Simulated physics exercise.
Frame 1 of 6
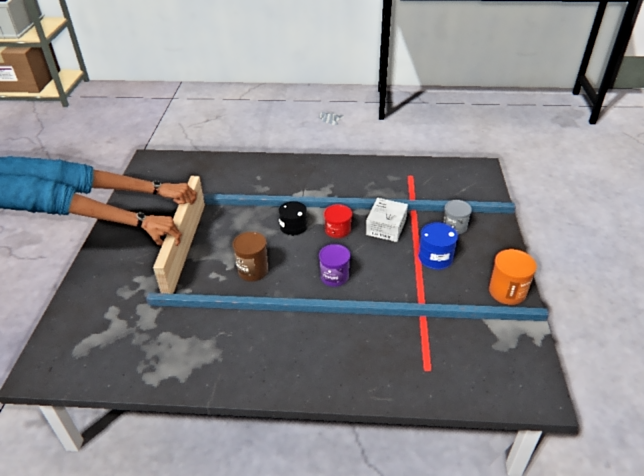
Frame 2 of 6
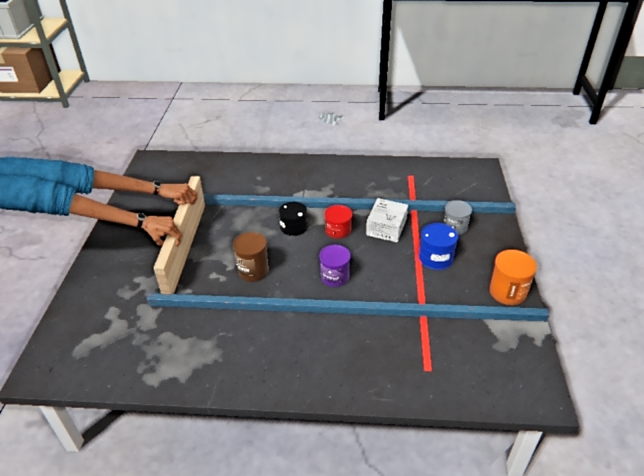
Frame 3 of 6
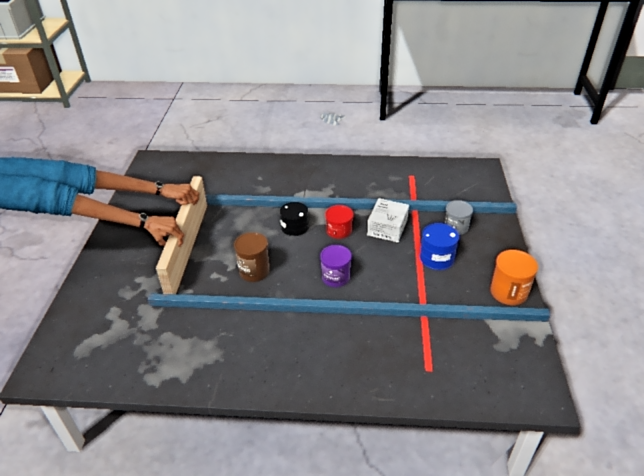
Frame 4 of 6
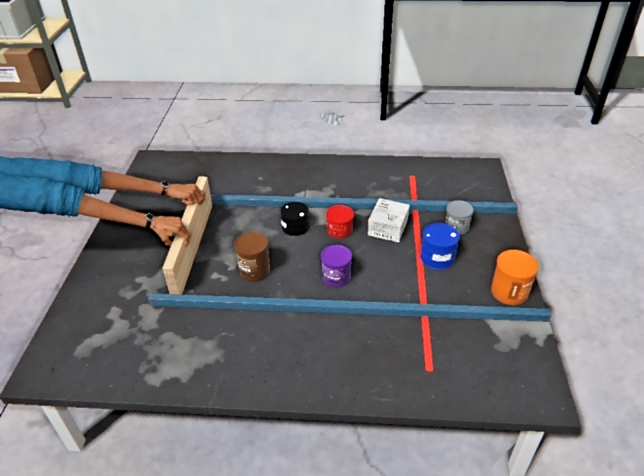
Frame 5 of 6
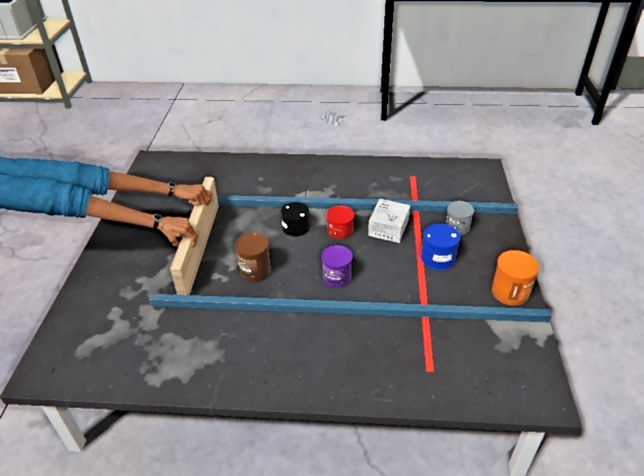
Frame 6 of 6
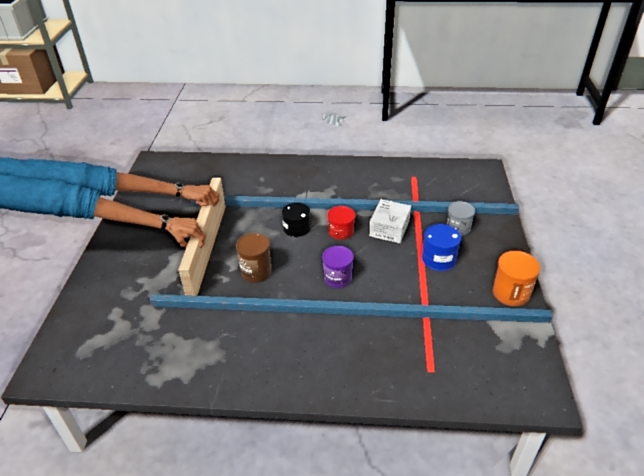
At first, two hands hold a wooden plank upright at the left end of a dark table, with colourful pails and a white box spread between blue rails, some beyond a red tape line. The hands then slide the plank a short way right, nearing the brown pail, while the containers barely move.
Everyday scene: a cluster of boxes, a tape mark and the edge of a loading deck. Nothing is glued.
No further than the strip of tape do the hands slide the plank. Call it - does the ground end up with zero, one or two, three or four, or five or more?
The ground ends up with zero.
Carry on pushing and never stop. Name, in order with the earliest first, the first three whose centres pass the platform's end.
Going earliest first, it would be the grey pail, after it the orange pail, and finally the white box.
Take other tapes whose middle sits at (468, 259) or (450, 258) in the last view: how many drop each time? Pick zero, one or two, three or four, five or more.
One after the other, that's either one or two for the first and none for the second.
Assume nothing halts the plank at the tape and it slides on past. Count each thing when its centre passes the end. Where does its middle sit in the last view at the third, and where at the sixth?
Pixels in order: Roughly (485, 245), roughly (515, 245).
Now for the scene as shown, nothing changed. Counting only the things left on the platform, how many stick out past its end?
So the number is 0.
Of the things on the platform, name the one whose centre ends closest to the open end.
Foremost, the orange pail.
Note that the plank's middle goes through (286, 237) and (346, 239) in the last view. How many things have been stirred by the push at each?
By then 2, and 5.
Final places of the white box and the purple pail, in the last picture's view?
The white box ends at (463, 220) and the purple pail at (472, 279).
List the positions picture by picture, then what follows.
The first picture shows orange pail (512, 278); grey pail (457, 217); blue canister (437, 246); plank (182, 233); tape (418, 256).
The second picture shows grey pail (457, 218); white box (387, 220).
The third picture shows blue canister (439, 246); purple pail (336, 266).
The fourth picture shows orange pail (514, 278); red pail (340, 222).
The fifth picture shows grey pail (459, 218); brown pail (254, 258).
The sixth picture shows orange pail (515, 279); grey pail (460, 219); blue canister (441, 247); plank (205, 235); tape (421, 257).
Soon after, none off yet; orange pail at rest near (515, 279); grey pail at rest near (460, 219); blue canister at rest near (441, 247).
Then, none off yet; orange pail at rest near (515, 279); grey pail moving near (462, 218); blue canister moving near (443, 248).
At rest, the number that fall off is zero.
